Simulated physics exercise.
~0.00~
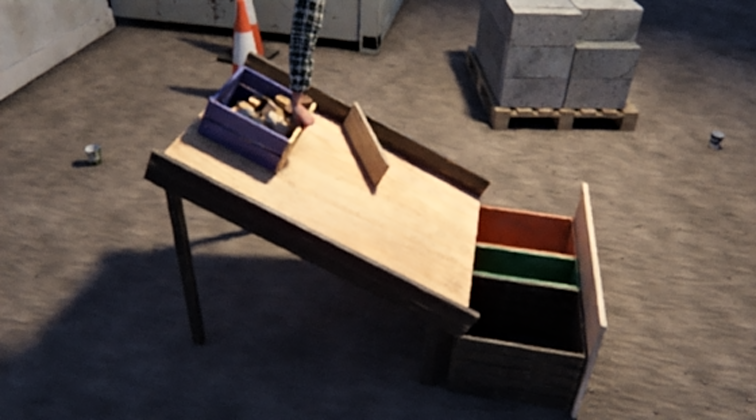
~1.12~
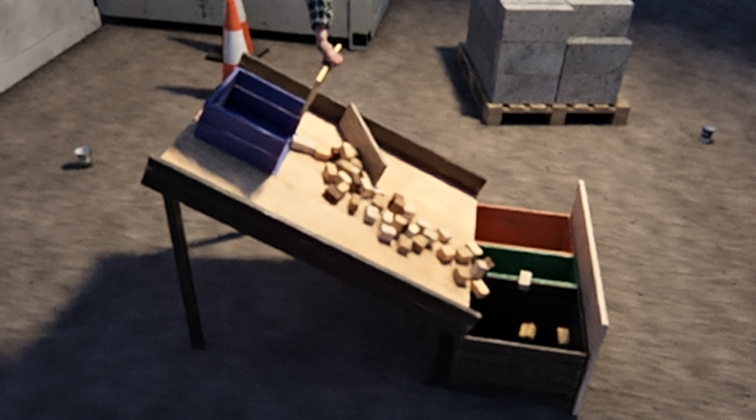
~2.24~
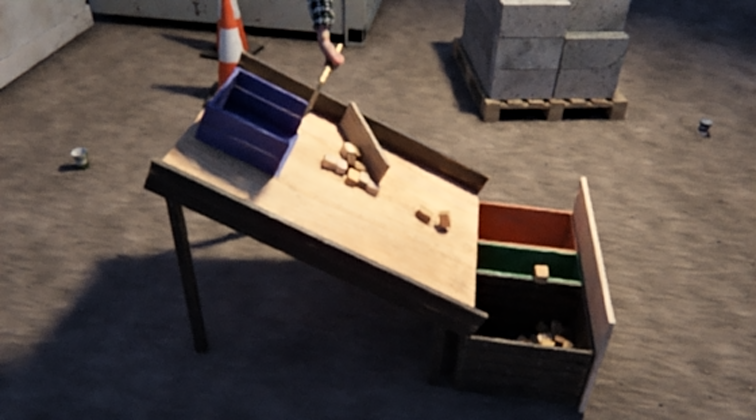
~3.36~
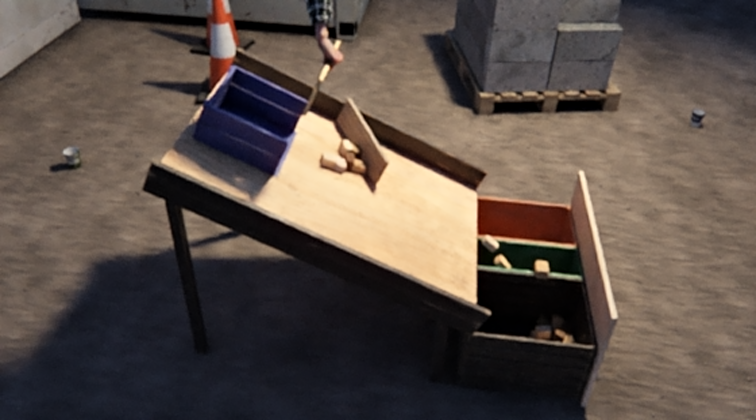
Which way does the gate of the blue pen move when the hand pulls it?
The gate moves up, shifting a little to the right as well, and the hand keeps holding it clear of the pen.
A hand raises a gate, and wooden blocks tumble into two bins, leaving some on the ramp.
